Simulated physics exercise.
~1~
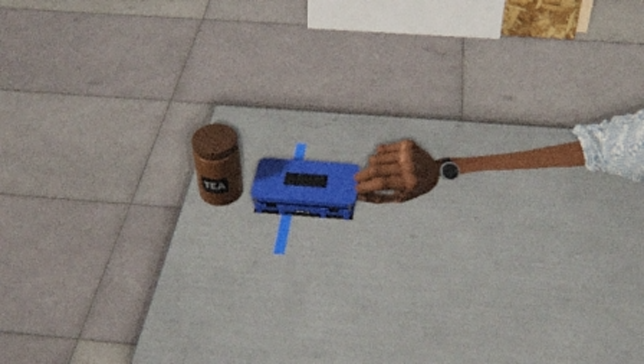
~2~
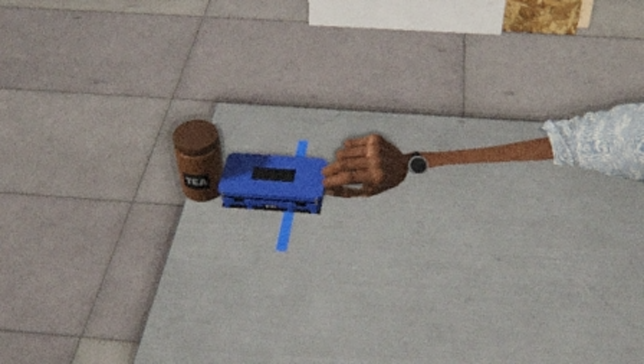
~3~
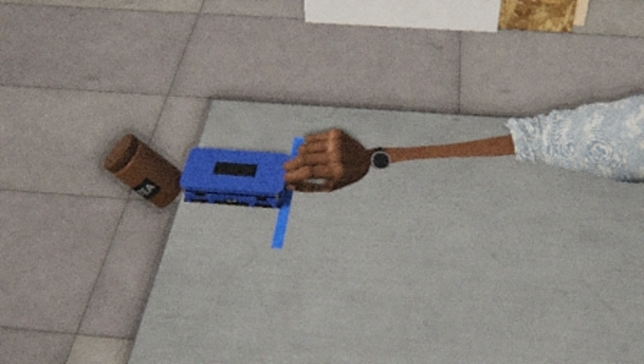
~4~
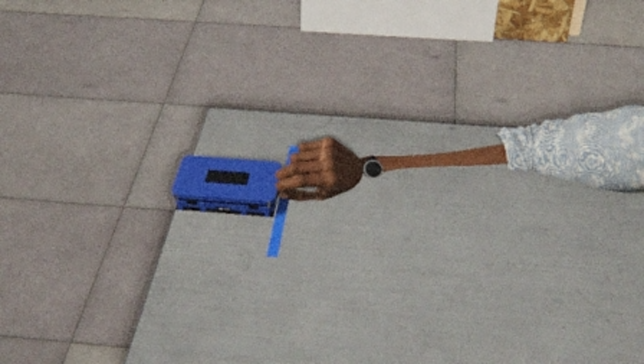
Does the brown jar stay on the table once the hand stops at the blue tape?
No, the brown jar does not stay on the table. The blue case pushes it to the left edge, where it tips over and falls off.
